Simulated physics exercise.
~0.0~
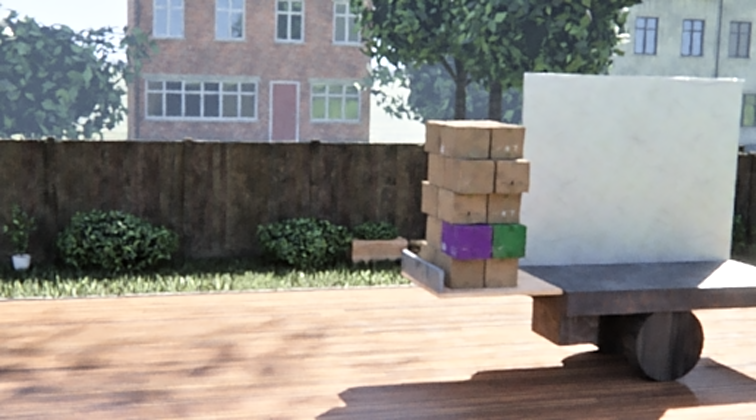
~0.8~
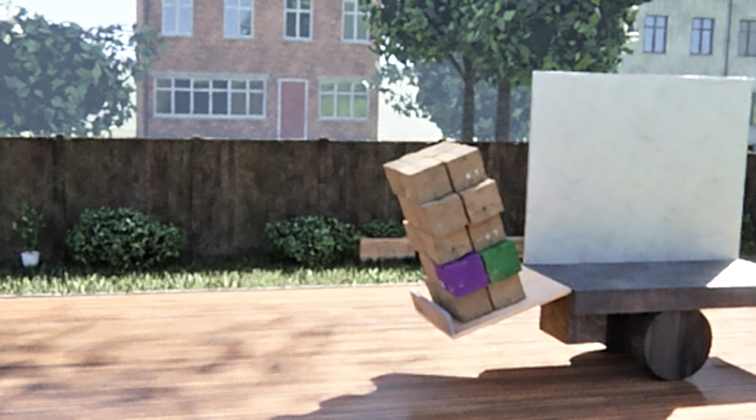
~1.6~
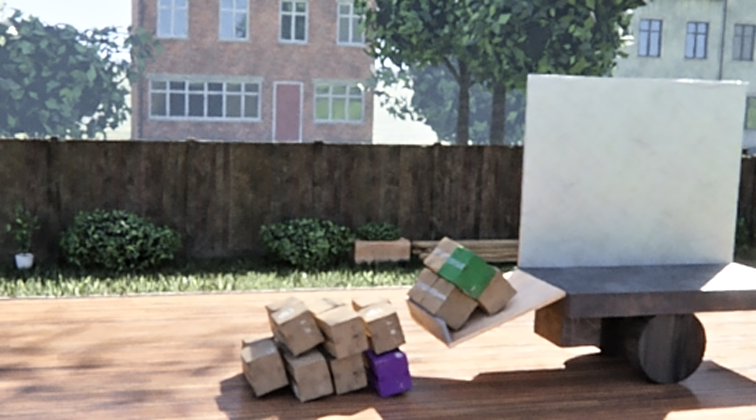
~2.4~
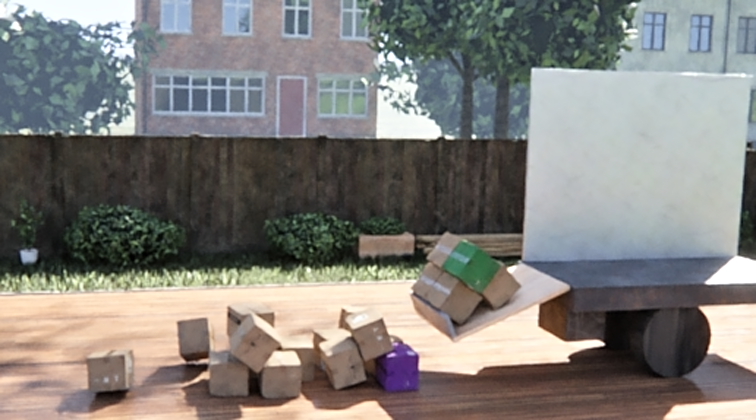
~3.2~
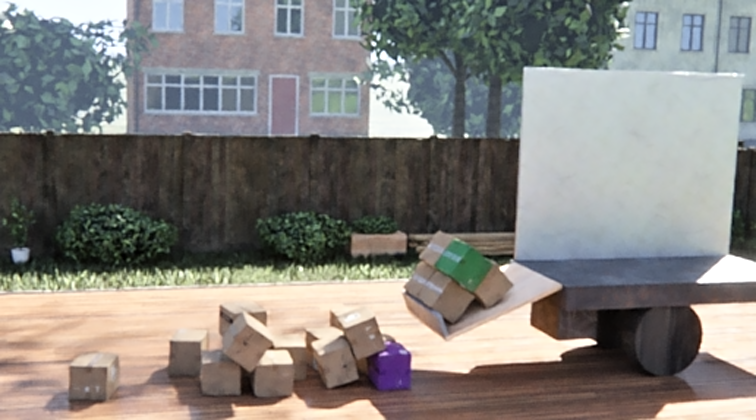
A tall stack of cardboard boxes leaned left and toppled as the truck's tail lift tipped down, spilling most of them, including the purple one, across the wooden ground, while the green box and a few others stayed heaped on the slanted platform.
